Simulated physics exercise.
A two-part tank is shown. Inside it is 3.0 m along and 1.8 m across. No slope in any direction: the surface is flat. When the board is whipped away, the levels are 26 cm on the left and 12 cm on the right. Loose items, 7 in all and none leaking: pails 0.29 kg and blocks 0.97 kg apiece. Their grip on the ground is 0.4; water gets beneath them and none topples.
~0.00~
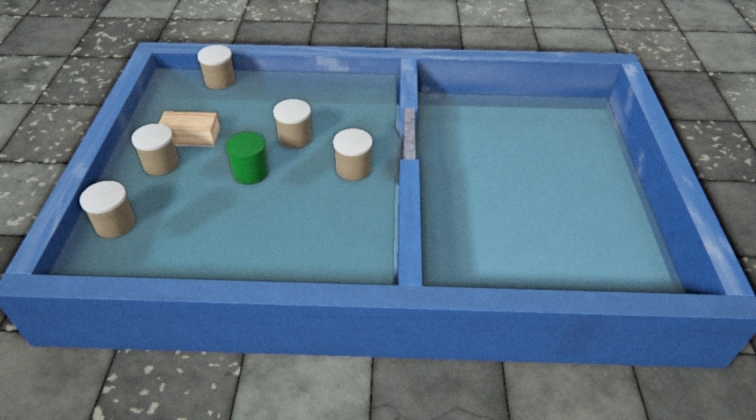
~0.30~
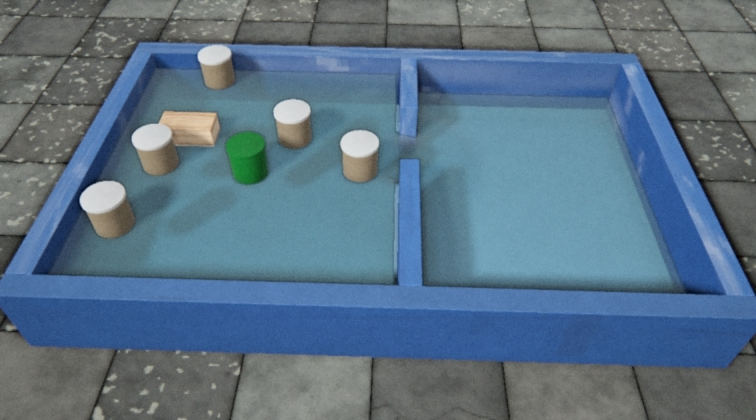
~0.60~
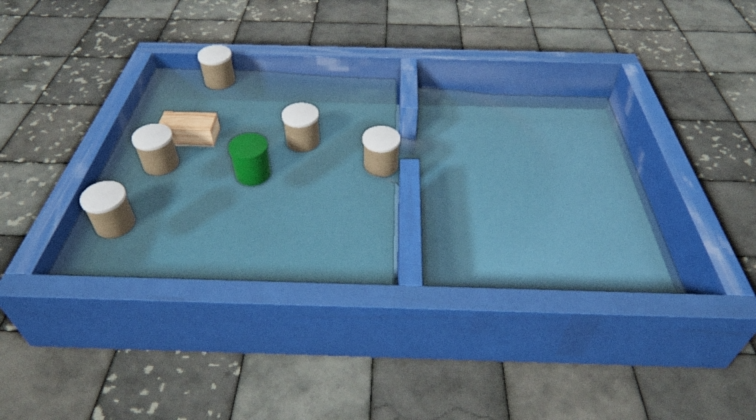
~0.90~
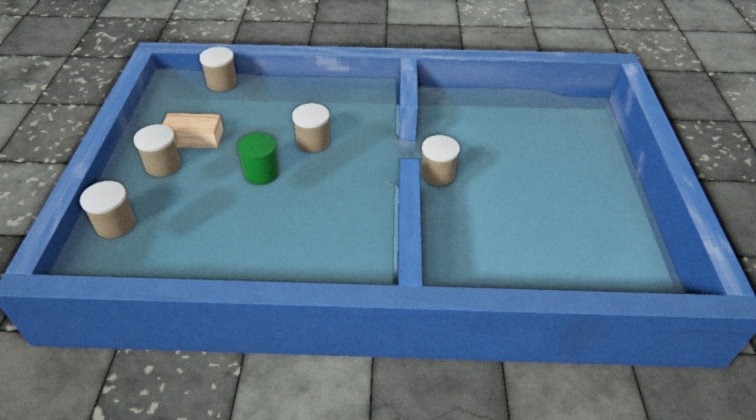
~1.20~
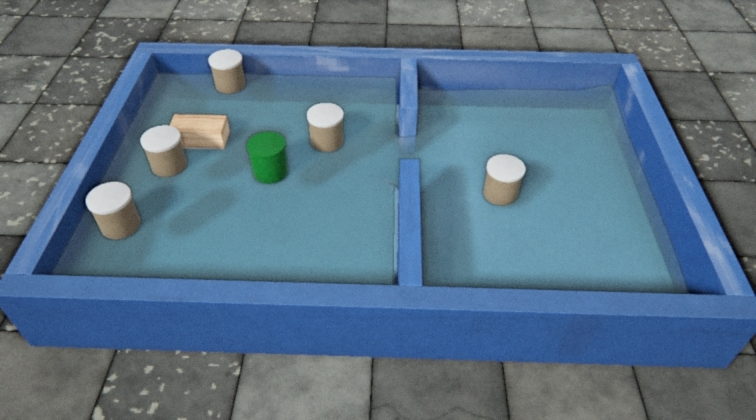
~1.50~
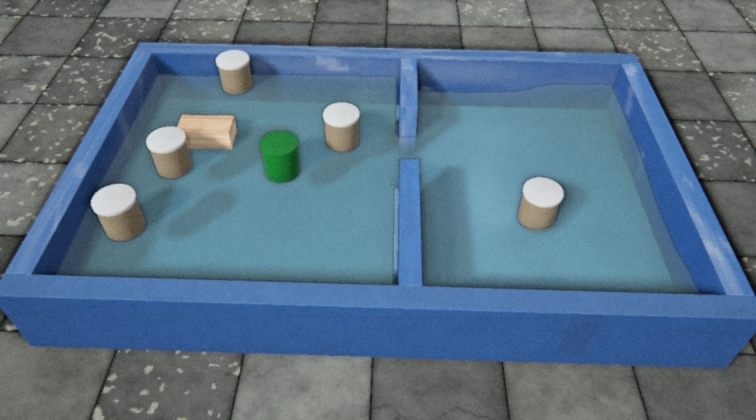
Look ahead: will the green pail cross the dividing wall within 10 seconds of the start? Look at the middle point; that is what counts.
As for the green pail, it stays on this side.
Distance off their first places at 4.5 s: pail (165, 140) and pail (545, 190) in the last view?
First 10 cm, then 100 cm.
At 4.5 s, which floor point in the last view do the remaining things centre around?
They average out to somewhere around (322, 189).
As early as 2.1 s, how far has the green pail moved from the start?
30 cm or so by then.
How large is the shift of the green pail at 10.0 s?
Measured offset: Near 40 cm.
After 2.1 s the green pail is near (298, 140), 0.3 m from its start, afloat; 1 of 7 are over the mark; 7 afloat.
After 4.5 s the green pail is near (304, 141), 0.3 m from its start, afloat; 2 of 7 are over the mark; 7 afloat.
After 7.0 s the green pail is near (296, 140), 0.3 m from its start, afloat; 2 of 7 are over the mark; 7 afloat.
After 10.0 s the green pail is near (313, 133), 0.4 m from its start, afloat; 2 of 7 are over the mark; 7 afloat.
